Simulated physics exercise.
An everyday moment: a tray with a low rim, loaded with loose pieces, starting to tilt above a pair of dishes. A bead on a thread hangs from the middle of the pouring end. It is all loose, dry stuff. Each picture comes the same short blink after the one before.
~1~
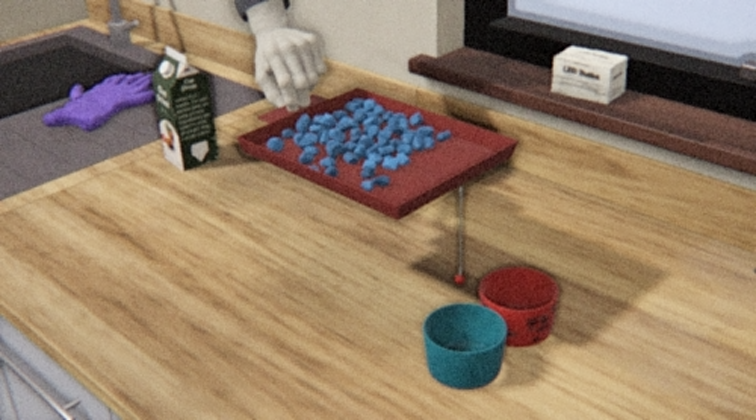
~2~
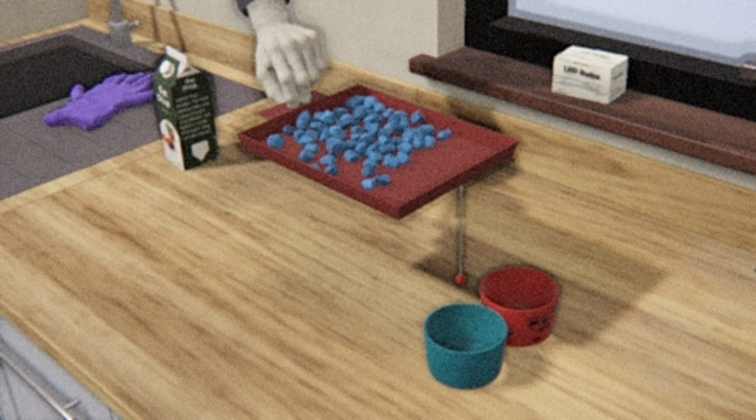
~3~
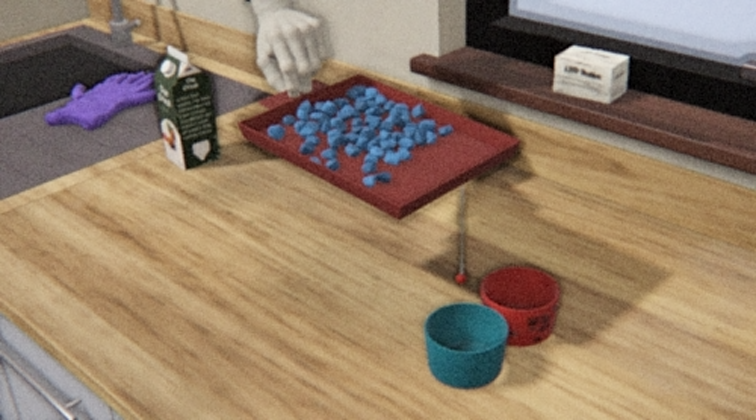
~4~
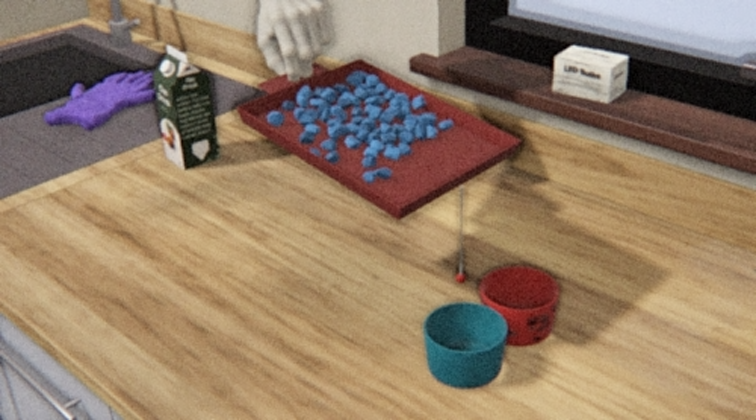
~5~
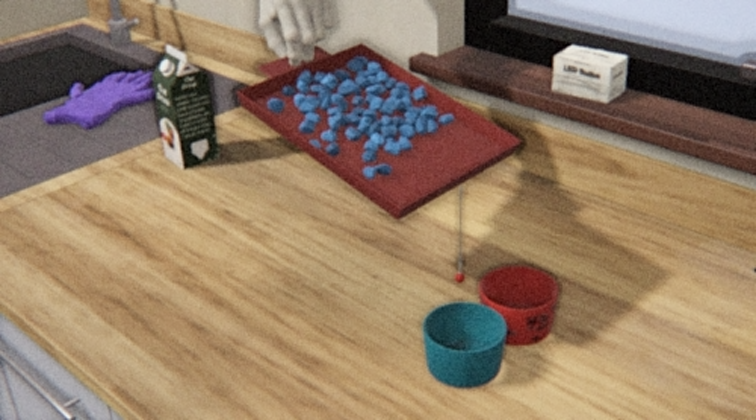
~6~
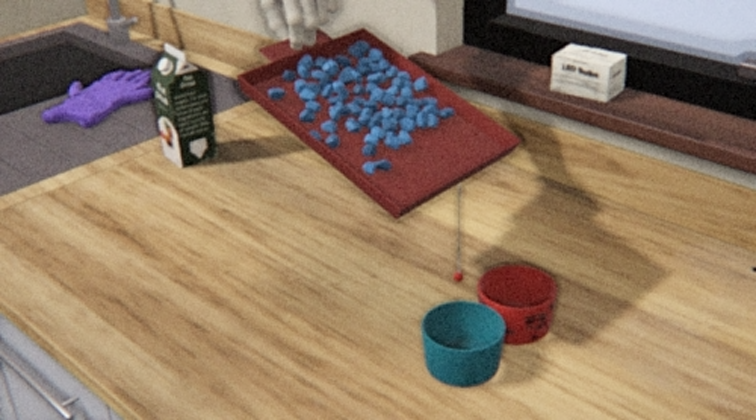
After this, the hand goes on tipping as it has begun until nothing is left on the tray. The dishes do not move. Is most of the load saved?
Together they catch over half.
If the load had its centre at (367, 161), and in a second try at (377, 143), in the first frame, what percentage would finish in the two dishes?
In turn 80 and 70 in a hundred.
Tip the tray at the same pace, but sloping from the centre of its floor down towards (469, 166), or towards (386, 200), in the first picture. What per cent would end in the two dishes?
The first gives 40 %, the second 20 %.
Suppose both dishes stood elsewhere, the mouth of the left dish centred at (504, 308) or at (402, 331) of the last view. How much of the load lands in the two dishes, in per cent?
About 60 and 20 per cent.
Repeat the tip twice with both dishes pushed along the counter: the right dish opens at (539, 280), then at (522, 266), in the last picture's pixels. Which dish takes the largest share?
One: Left. Two: The left-hand dish.
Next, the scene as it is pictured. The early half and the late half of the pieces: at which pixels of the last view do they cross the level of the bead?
The first part at (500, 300); the rest at (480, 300).
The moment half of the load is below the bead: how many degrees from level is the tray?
Around 100° of tilt.
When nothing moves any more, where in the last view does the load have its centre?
Close to (485, 348).
Shortly afterwards, tray tipped steeply; all but a few on the tray; a little in the air.
Next, tray tipped right over; near a third on the tray; near a quarter in the left dish; near a quarter in the right dish; near a quarter outside both; a little in the air.
Some moments later, tray tipped past a quarter turn; near a third in the left dish; near a third in the right dish; near a quarter outside both.
In the end, tray tipped past a quarter turn; near a third in the left dish; near a third in the right dish; near a quarter outside both.
